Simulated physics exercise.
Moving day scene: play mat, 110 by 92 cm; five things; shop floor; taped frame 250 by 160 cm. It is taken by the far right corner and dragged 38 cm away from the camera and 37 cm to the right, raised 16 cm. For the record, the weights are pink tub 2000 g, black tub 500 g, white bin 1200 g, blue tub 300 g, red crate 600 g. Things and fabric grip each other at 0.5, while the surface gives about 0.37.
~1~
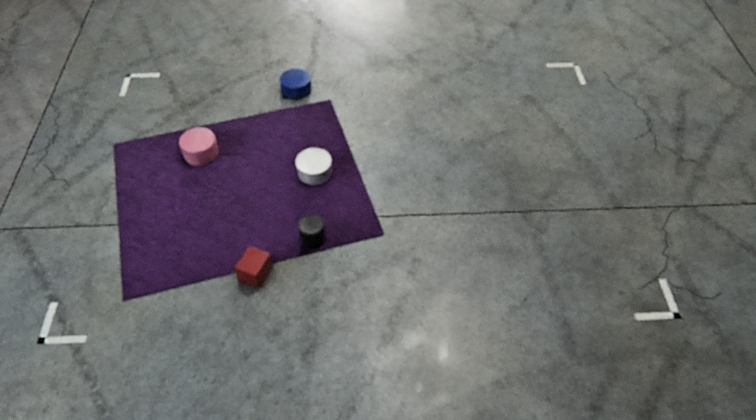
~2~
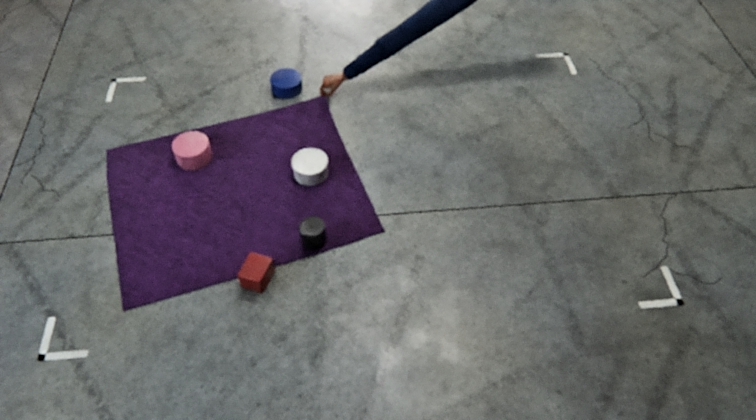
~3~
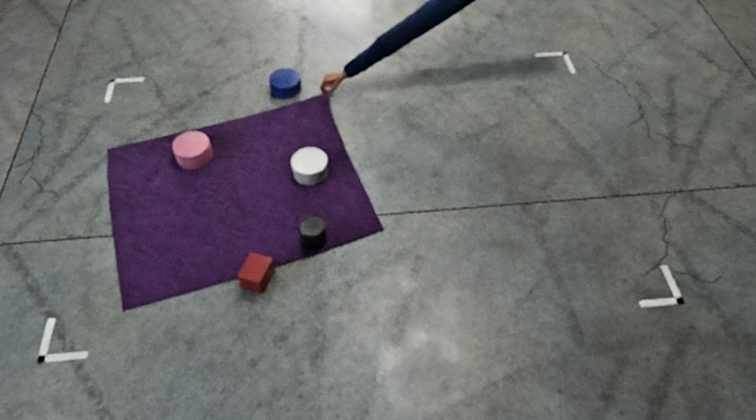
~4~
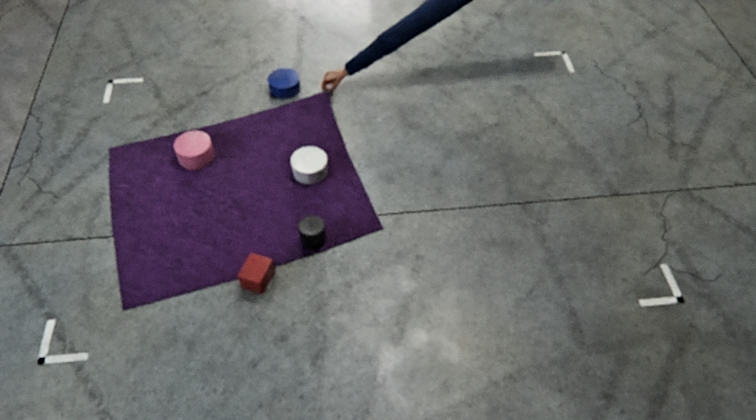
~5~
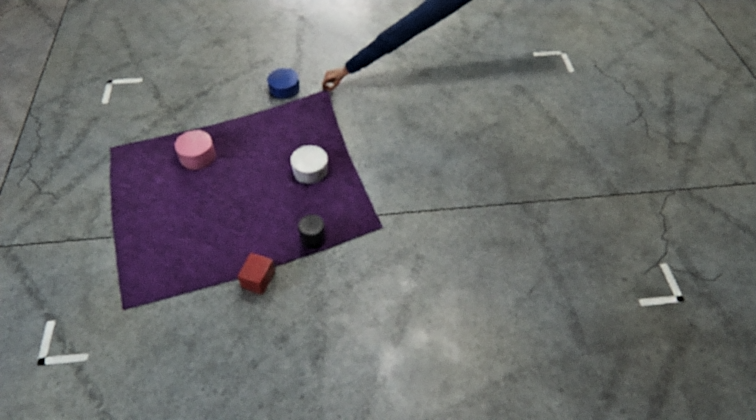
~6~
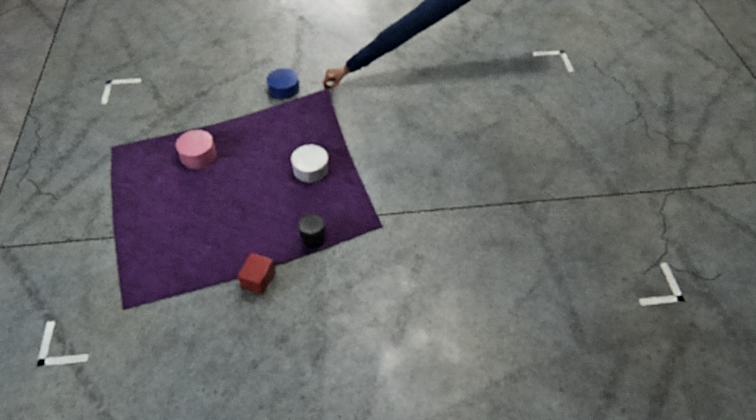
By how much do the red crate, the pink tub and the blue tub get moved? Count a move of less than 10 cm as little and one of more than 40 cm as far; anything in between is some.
In order: The red crate moves little; the pink tub moves far; the blue tub moves some.
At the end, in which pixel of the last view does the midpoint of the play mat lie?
The middle ends up near pixel (314, 111).
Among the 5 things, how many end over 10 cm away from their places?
That gives 4.
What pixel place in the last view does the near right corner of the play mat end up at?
(432, 160).
Next, middle of the play mat at (266, 159); pink tub 22 cm off its start, red crate 2 cm off its start, white bin 20 cm off its start.
Then, middle of the play mat at (285, 141); pink tub 36 cm off its start, blue tub 10 cm off its start, red crate 2 cm off its start.
After that, middle of the play mat at (308, 116); pink tub 53 cm off its start at (271, 88), blue tub 16 cm off its start at (285, 59), red crate 2 cm off its start at (259, 265).
Later, middle of the play mat at (314, 111); pink tub 59 cm off its start, blue tub 16 cm off its start, red crate 2 cm off its start.
At the end, middle of the play mat at (314, 111); pink tub 59 cm off its start at (278, 80), blue tub 16 cm off its start at (285, 58), red crate 2 cm off its start at (259, 265), white bin 56 cm off its start at (372, 91).
